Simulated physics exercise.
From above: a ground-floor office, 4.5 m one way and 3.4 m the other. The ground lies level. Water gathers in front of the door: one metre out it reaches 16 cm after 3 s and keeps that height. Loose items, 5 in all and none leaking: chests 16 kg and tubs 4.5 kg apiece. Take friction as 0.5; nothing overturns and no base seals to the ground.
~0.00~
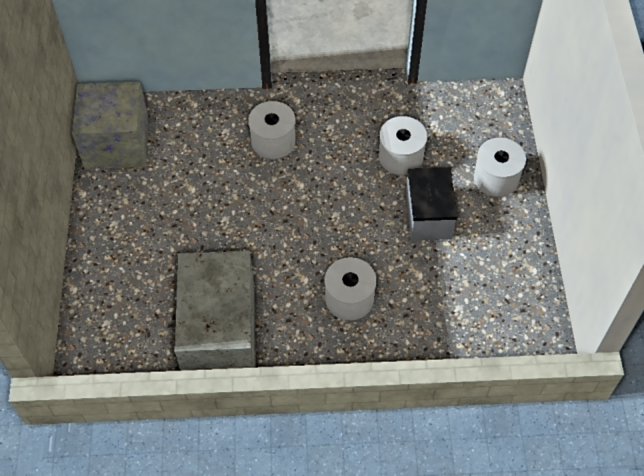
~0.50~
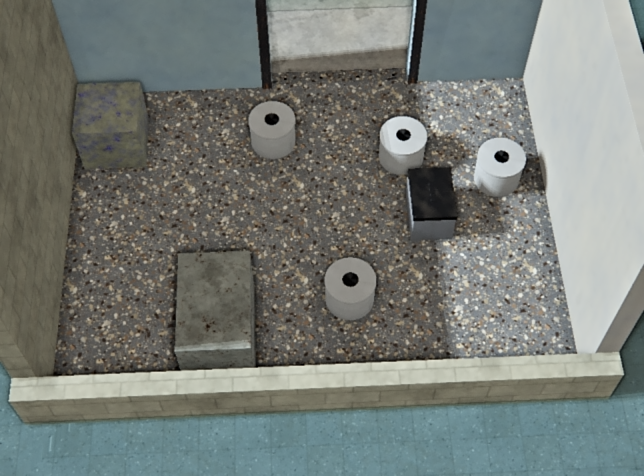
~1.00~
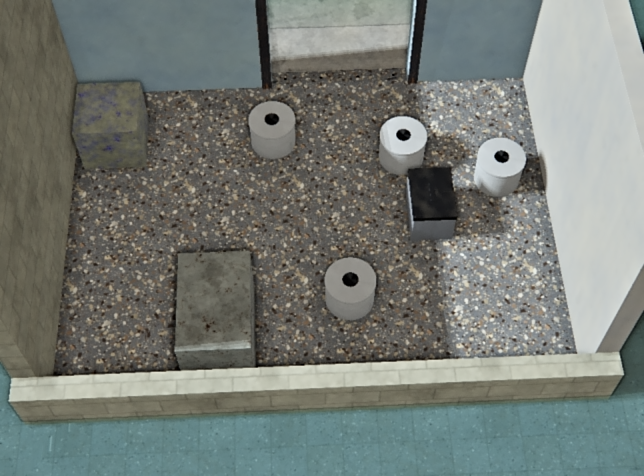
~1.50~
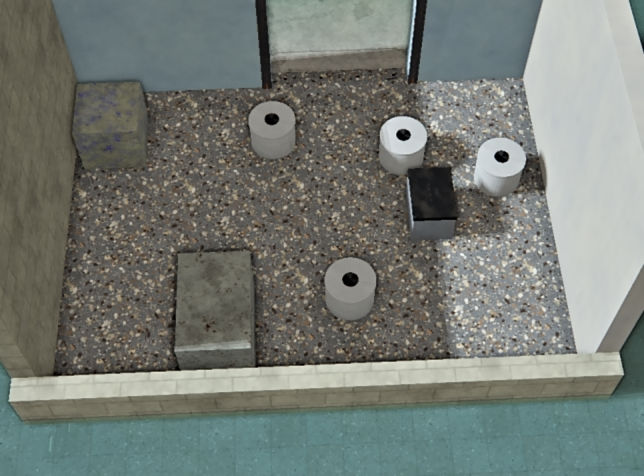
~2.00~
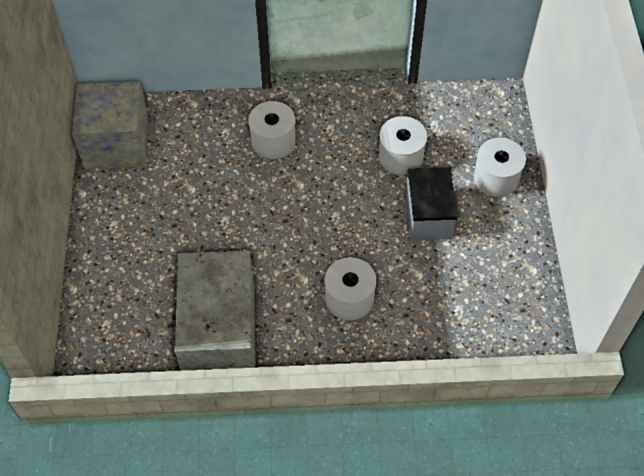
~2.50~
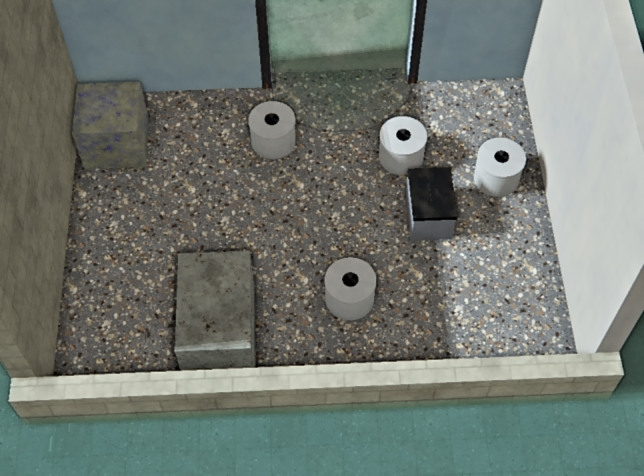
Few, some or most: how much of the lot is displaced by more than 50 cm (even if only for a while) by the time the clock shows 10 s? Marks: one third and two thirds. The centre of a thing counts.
It is at least two thirds.
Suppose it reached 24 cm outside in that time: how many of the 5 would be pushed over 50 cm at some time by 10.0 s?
In that case 5 of them.
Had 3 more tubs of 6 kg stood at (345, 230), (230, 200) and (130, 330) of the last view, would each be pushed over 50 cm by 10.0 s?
In turn: More, past it, short of it.
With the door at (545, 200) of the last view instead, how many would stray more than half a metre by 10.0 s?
Then 5.
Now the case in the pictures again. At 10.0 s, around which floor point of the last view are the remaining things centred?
Near (378, 223).
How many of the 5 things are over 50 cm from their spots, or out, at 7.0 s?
By then 3.
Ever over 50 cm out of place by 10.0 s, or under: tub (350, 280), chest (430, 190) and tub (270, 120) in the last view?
In that order: Past it, short of it, past it.
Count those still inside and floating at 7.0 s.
3 of them.
After 3.5 s 0 of 5 are over 50 cm from their spots; 0 afloat.
After 4.5 s 2 of 5 are over 50 cm from their spots; 1 afloat.
After 7.0 s 3 of 5 are over 50 cm from their spots; 3 afloat.
After 10.0 s 3 of 5 are over 50 cm from their spots, and 4 have been at some point; 5 afloat.
